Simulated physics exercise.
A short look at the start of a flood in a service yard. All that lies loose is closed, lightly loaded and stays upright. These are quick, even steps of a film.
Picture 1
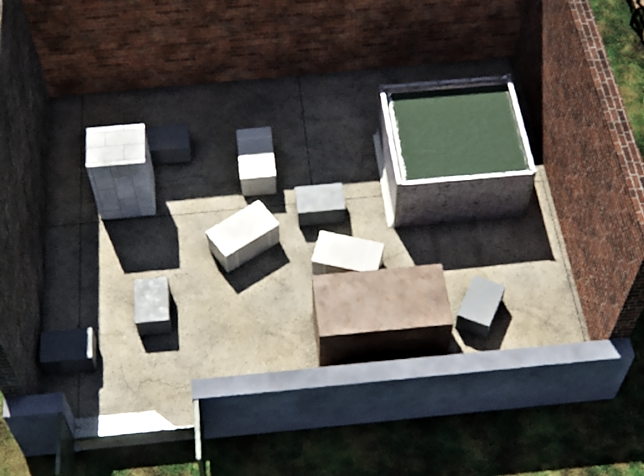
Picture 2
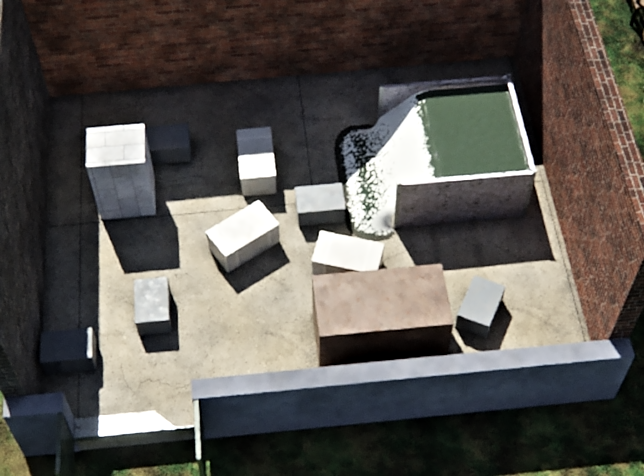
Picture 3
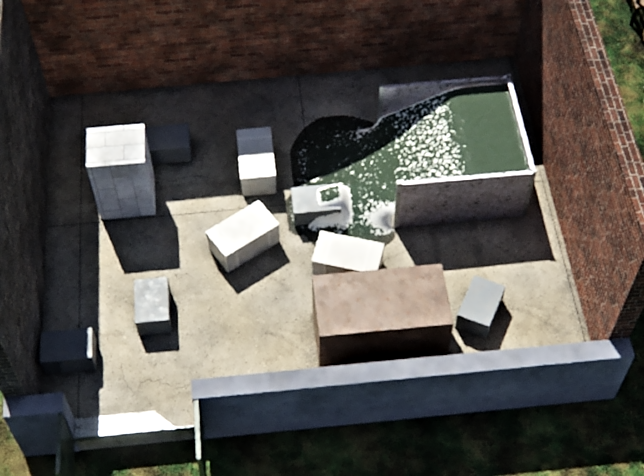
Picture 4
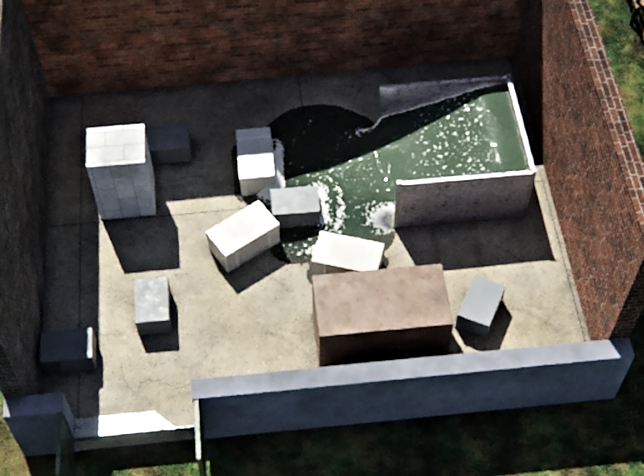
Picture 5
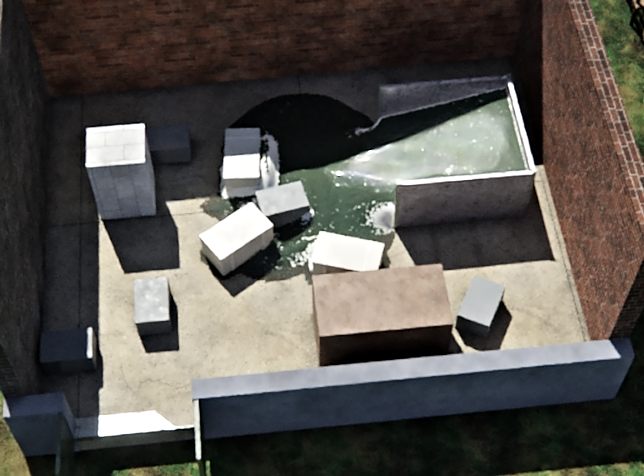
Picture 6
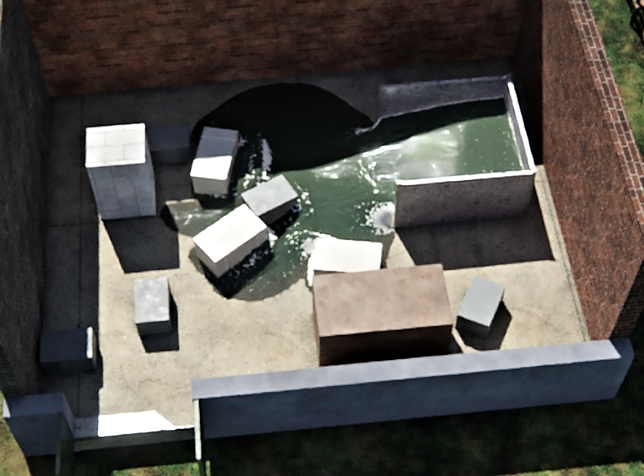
Green water pours from a walled tank and spreads left across a yard, shifting some boxes.
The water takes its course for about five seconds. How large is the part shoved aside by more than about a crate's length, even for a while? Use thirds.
Share: Two thirds or more.
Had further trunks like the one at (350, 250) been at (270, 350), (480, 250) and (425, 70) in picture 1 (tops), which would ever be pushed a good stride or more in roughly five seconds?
In that order: Never so far, short of that, not that far.
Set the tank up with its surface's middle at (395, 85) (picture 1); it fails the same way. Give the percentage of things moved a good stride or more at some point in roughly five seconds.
About 50 per cent.
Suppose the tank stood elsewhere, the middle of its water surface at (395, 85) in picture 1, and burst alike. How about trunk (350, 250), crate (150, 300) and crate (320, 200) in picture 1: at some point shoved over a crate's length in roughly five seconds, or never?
One after the other: Never so far, moved that far, less than that.
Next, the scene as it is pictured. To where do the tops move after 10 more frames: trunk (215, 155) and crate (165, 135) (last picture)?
Close to (122, 117) and (69, 113).
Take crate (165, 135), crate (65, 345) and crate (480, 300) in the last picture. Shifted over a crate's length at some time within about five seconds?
In that order: Moved that far, moved that far, less than that.
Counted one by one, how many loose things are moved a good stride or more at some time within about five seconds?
The number is 6.
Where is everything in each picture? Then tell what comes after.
The first frame shows a crate at (320, 198) rests on the ground; a trunk at (256, 152) rests on the ground; 0 of 8 have shifted.
The second frame shows a crate at (320, 198), on the bottom; a trunk at (256, 152), on the bottom; 0 of 8 have shifted.
The third frame shows a crate at (316, 198), on the bottom, close to its start; a trunk at (256, 152) rests on the ground; 0 of 8 have shifted.
The fourth frame shows a crate at (295, 200) rests on the ground, a stride from its start; a trunk at (255, 152) rests on the ground; 1 of 8 have shifted.
The fifth frame shows a crate at (282, 198) rests on the ground, a stride from its start; a trunk at (242, 152) rests on the ground, close to its start; 3 of 8 have shifted.
The sixth frame shows a crate at (269, 195), on the bottom, a stride from its start; a trunk at (215, 153), on the bottom, a stride from its start; 4 of 8 have shifted.
A moment on, 3 of 8 are well off their spots; 1 afloat.
Next, 5 of 8 are well off their spots; 5 afloat.
Later, 6 of 8 are well off their spots; 5 afloat.
In the end, 6 of 8 are well off their spots, and 6 have been at some point; 4 afloat.
